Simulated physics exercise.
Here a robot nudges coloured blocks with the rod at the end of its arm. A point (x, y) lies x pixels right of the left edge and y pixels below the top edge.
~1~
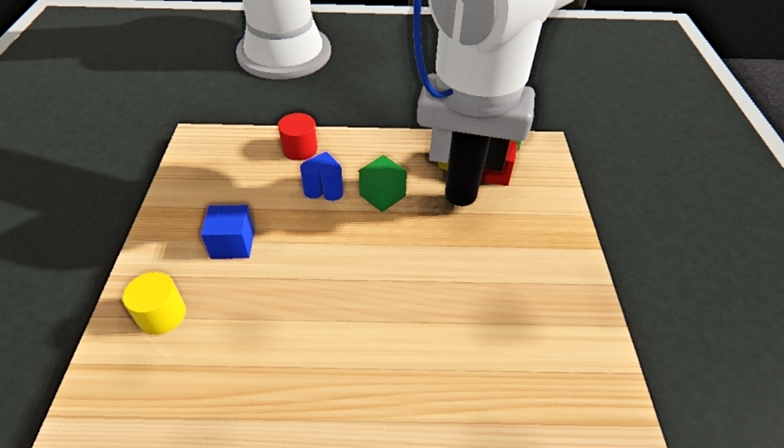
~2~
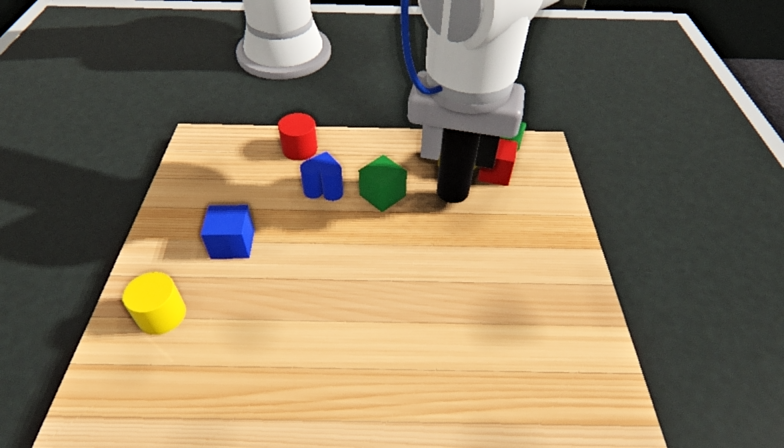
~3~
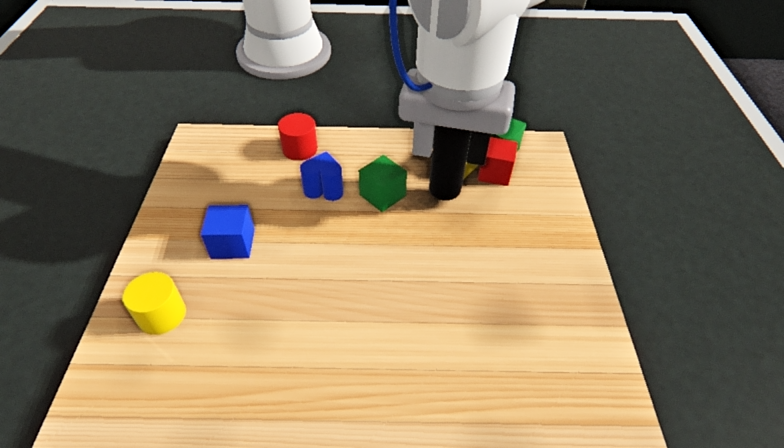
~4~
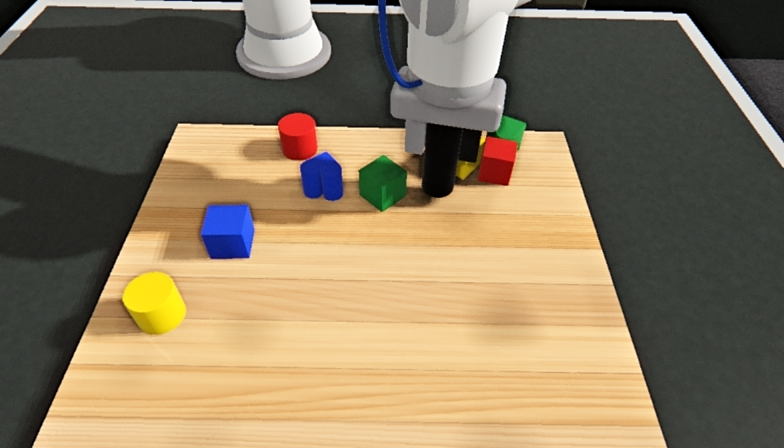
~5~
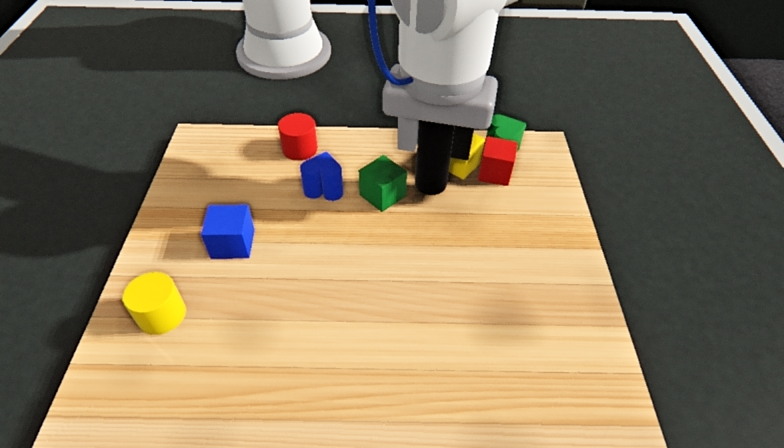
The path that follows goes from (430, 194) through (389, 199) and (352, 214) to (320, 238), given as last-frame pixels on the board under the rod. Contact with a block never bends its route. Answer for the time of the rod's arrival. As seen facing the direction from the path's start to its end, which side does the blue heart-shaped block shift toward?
My answer: Right.
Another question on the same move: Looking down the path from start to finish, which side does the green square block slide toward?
Rightward.
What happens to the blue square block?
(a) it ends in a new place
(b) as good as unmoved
(b)
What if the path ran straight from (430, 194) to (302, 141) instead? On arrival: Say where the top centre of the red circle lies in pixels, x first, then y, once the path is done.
It sits at (265, 119).
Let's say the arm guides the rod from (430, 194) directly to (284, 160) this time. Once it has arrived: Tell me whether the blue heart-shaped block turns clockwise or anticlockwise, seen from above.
The twist is anticlockwise.
The first path, step by step. One third of the way, rod at (388, 190); blue heart-shaped block at (306, 162); green square block at (348, 170), turned 20° clockwise.
Two thirds of the way, rod at (350, 205); blue heart-shaped block at (295, 158), turned 20° anticlockwise; green square block at (328, 171), turned 90° clockwise.
At the end, rod at (319, 230); blue square block not moved; blue heart-shaped block at (295, 158), turned 20° anticlockwise; green square block at (327, 171), turned 90° clockwise; yellow square block not moved.
